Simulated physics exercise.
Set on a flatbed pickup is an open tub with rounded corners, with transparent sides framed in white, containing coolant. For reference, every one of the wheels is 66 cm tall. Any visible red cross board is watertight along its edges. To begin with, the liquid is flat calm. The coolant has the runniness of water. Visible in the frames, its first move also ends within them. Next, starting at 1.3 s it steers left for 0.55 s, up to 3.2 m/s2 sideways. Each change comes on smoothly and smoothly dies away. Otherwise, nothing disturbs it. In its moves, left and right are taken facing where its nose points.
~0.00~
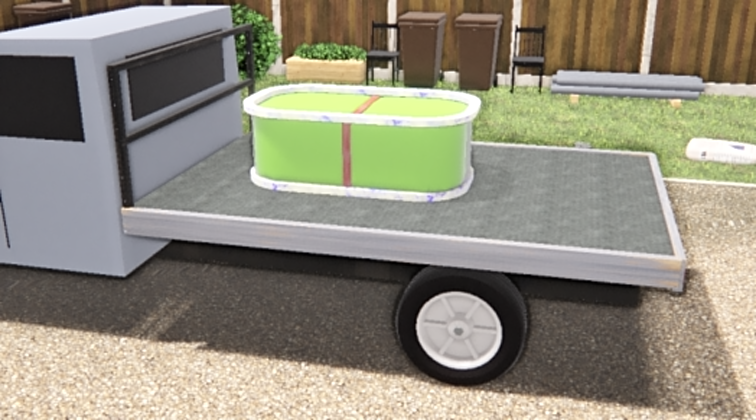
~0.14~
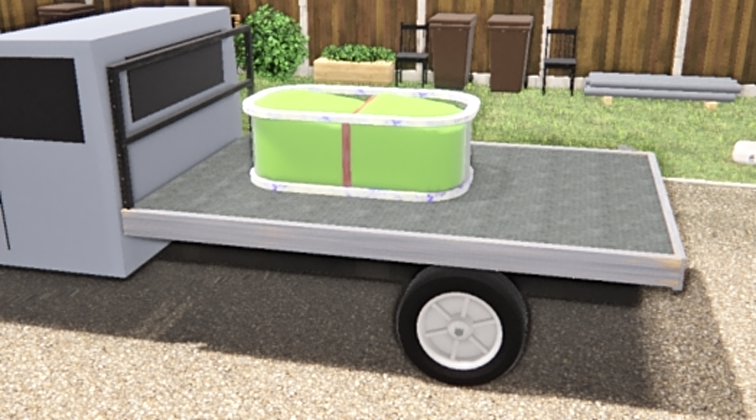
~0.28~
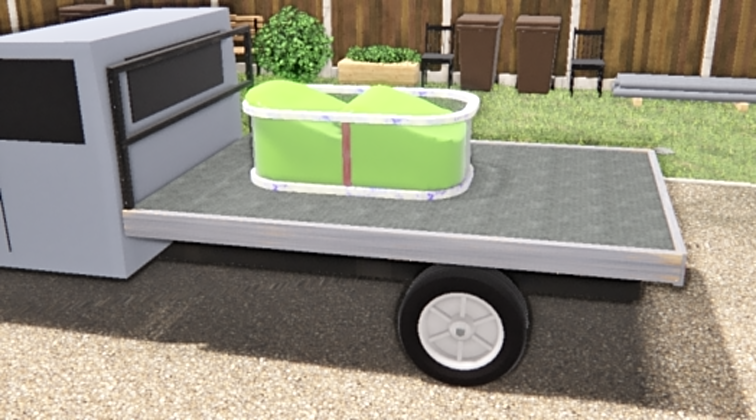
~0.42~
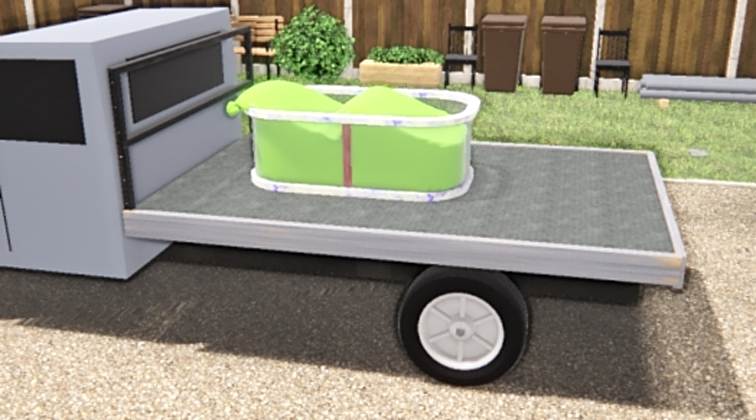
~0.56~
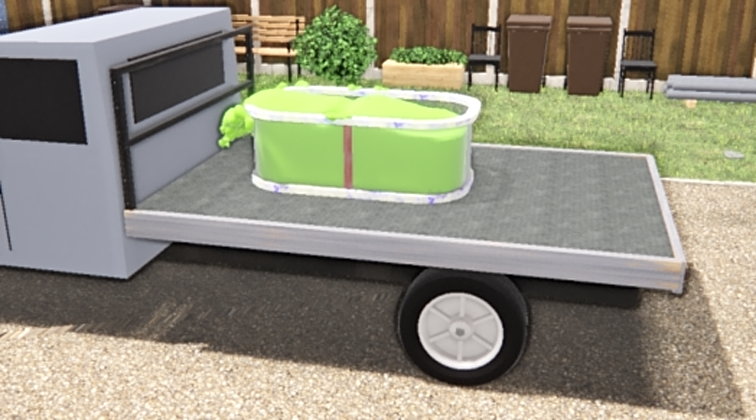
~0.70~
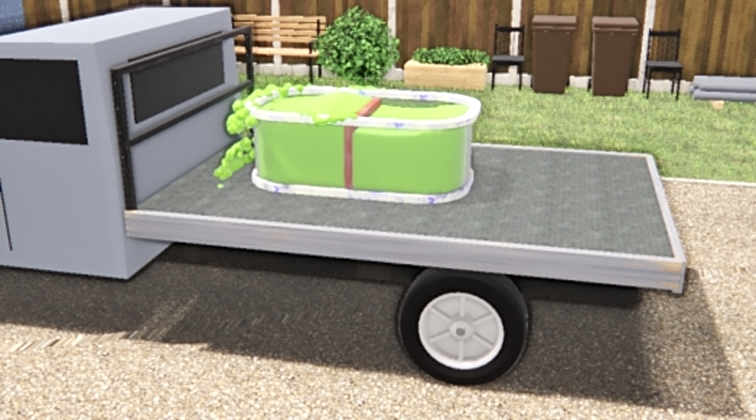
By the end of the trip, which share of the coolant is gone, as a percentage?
Close to 19 per cent of the coolant is gone.
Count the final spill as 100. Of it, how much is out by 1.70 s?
Roughly 20 per cent by then.
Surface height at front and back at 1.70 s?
Some 32 cm in front and some 38 cm behind.
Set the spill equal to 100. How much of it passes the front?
Fraction of spill: Roughly 10%.
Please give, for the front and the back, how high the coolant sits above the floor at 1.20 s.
Level, front = 42 cm; level, back = 32 cm.
By 1.20 s it stands 31 cm high behind and 41 cm in front; 2 per cent has gone over the front.
By 1.70 s it stands 39 cm high behind and 32 cm in front; 3 per cent has gone mostly over the front, some over the far side.
By 2.40 s it stands 29 cm high behind and 27 cm in front; 14 per cent has gone over the far side, a little elsewhere.
By 4.84 s 19 per cent has gone over the far side, a little elsewhere, 57 of 300 litres.
